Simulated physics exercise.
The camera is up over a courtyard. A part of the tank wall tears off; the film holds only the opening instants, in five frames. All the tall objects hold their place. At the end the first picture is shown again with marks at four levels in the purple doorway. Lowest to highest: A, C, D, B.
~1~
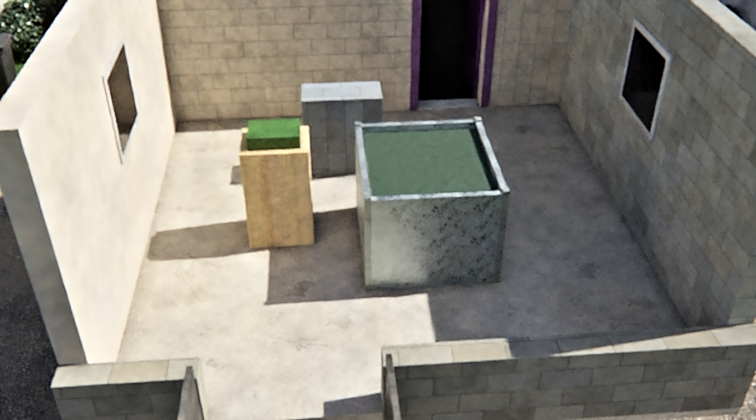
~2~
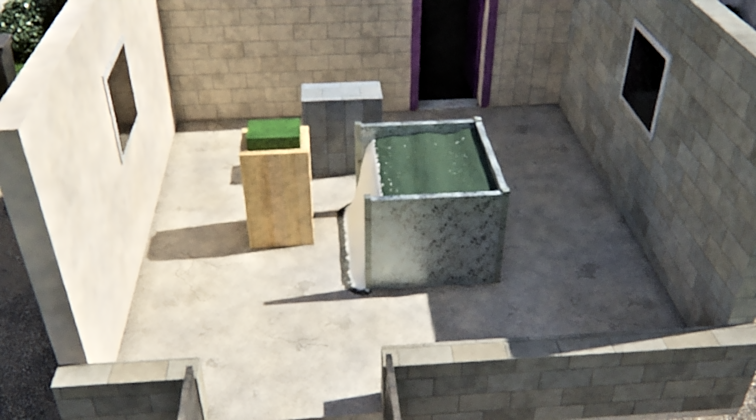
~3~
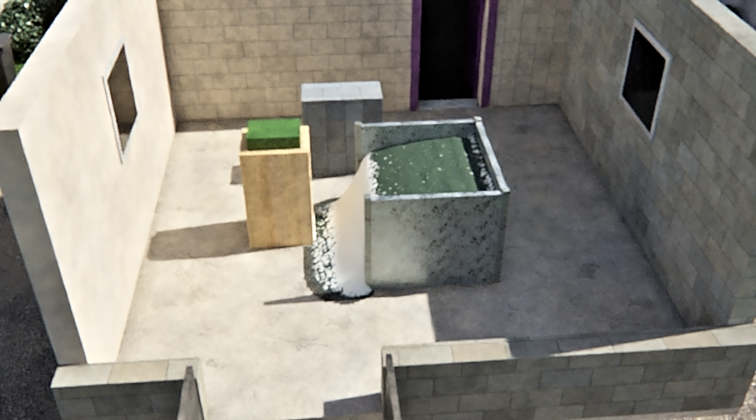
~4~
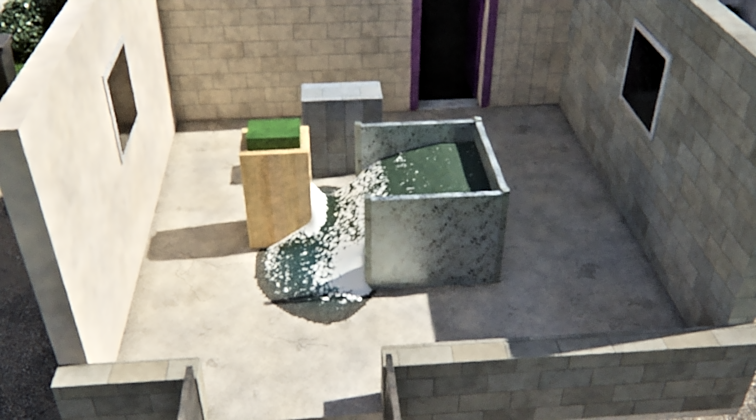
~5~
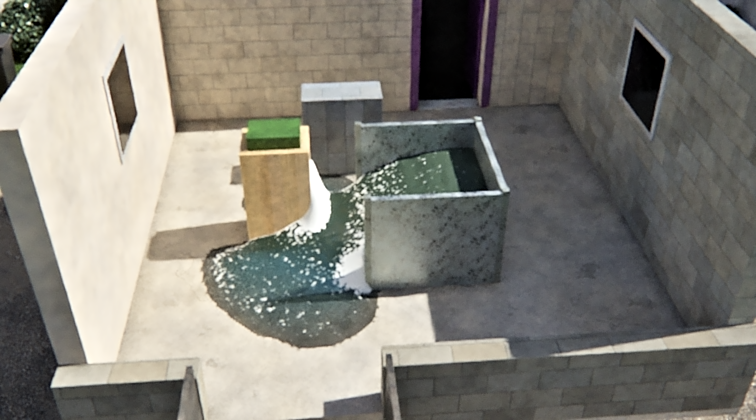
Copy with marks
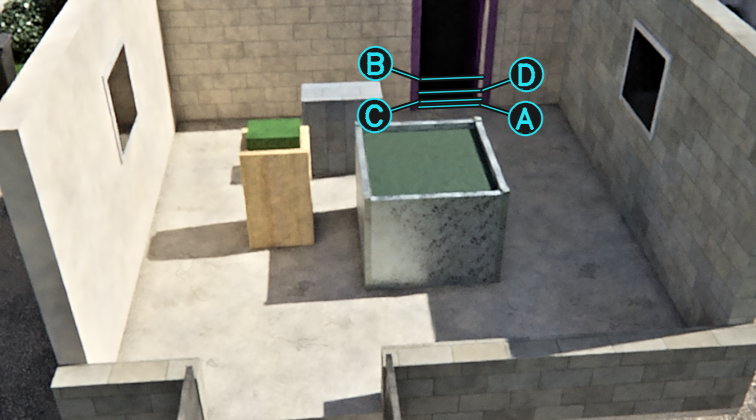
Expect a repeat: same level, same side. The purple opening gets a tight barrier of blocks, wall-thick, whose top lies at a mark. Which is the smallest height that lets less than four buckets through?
A.
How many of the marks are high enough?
All of the four.
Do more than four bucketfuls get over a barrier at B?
No.
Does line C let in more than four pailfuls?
No, not at all.
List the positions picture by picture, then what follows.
The first picture shows water in the tank at rest, its middle at (427, 163); foot of the purple doorway at (449, 109); open gate at (291, 347).
In the second picture, 2 % of the ground under water, visible out to (352, 275).
In the third picture, 4 % of the ground under water, visible out to (347, 279).
In the fourth picture, 7 % of the ground under water, visible out to (306, 311).
In the fifth picture, 13 % of the ground under water, visible out to (210, 263).
In cyan, A at (449, 105); B at (451, 78); C at (450, 100); D at (450, 91); from the bottom up A, C, D, B.
With A, a splash gets over, under a bucket.
With B, nothing gets over.
With C, nothing gets over.
With D, nothing gets over.
